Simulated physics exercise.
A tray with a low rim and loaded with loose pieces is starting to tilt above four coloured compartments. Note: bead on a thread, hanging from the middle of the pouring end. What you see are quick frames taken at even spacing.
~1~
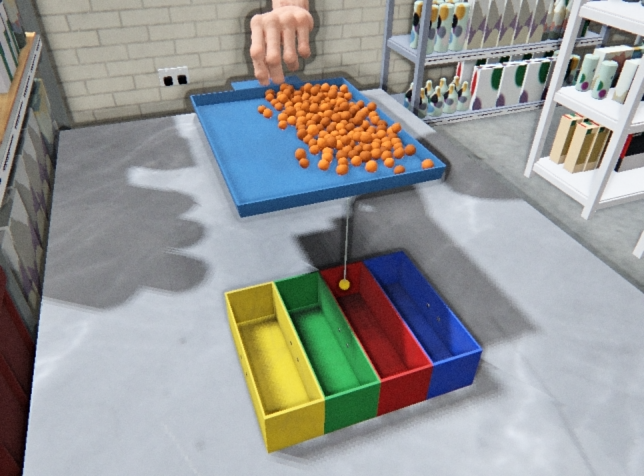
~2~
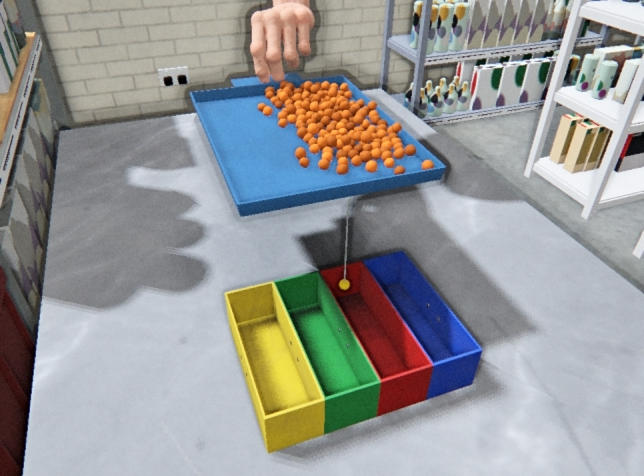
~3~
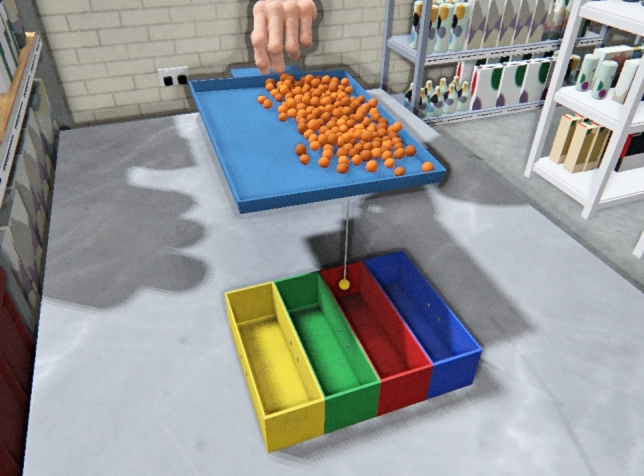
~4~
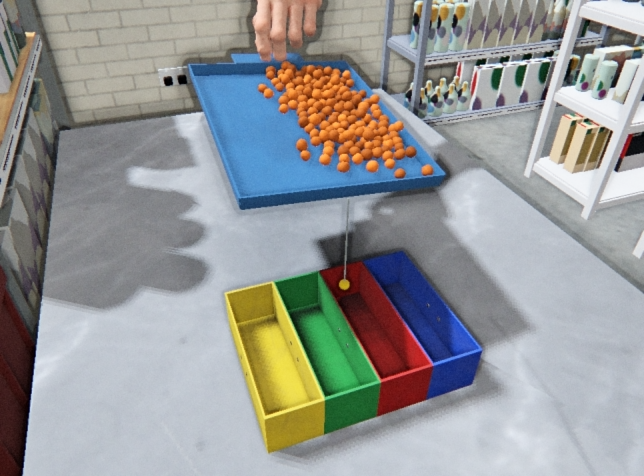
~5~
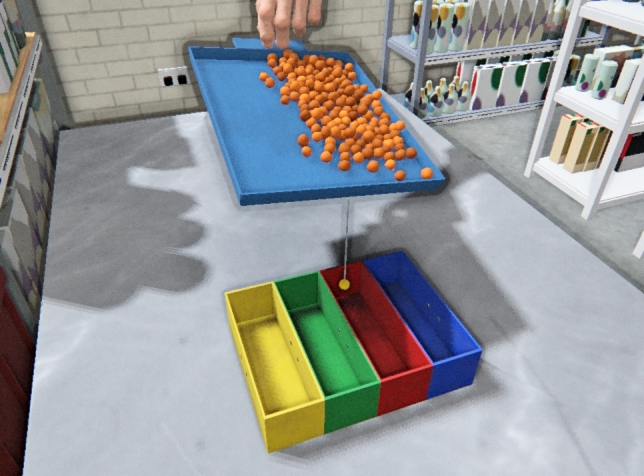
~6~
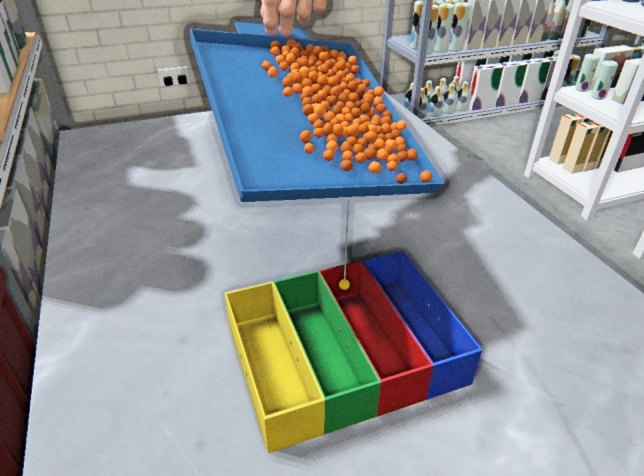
A blue tray of small orange balls slowly tilts as a hand raises its far end.
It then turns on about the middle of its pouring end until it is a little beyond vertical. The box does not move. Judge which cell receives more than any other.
The blue cell receives the most.
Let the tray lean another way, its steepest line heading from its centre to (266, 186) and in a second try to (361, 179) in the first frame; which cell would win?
First try: The yellow one; second try: The blue cell.
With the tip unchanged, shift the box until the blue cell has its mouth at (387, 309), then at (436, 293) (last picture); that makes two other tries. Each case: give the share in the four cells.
First case: Some 20 %; second case: Some 60 %.
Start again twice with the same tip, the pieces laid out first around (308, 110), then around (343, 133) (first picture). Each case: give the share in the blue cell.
Close to 30 %, followed by close to 40 %.
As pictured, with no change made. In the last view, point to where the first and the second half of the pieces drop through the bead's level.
(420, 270), then (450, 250).
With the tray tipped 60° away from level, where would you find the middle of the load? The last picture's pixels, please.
The middle of the pieces lands at roughly (396, 117).
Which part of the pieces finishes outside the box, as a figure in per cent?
That works out to something like 60 per cent.
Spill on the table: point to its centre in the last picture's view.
Around (483, 303).
Shortly afterwards, tray tipped steeply; all but a few on the tray; a little falling or outside the box.
Next, tray tipped right over; the bulk on the tray; only a few in the red cell; only a few in the blue cell; a little falling or outside the box.
Some moments later, tray tipped past a quarter turn; near a third in the blue cell; a little in the red cell; near half falling or outside the box.
In the end, tray tipped past a quarter turn; near a third in the blue cell; a little in the red cell; none at all in the yellow cell; none at all in the green cell; near half outside the box.
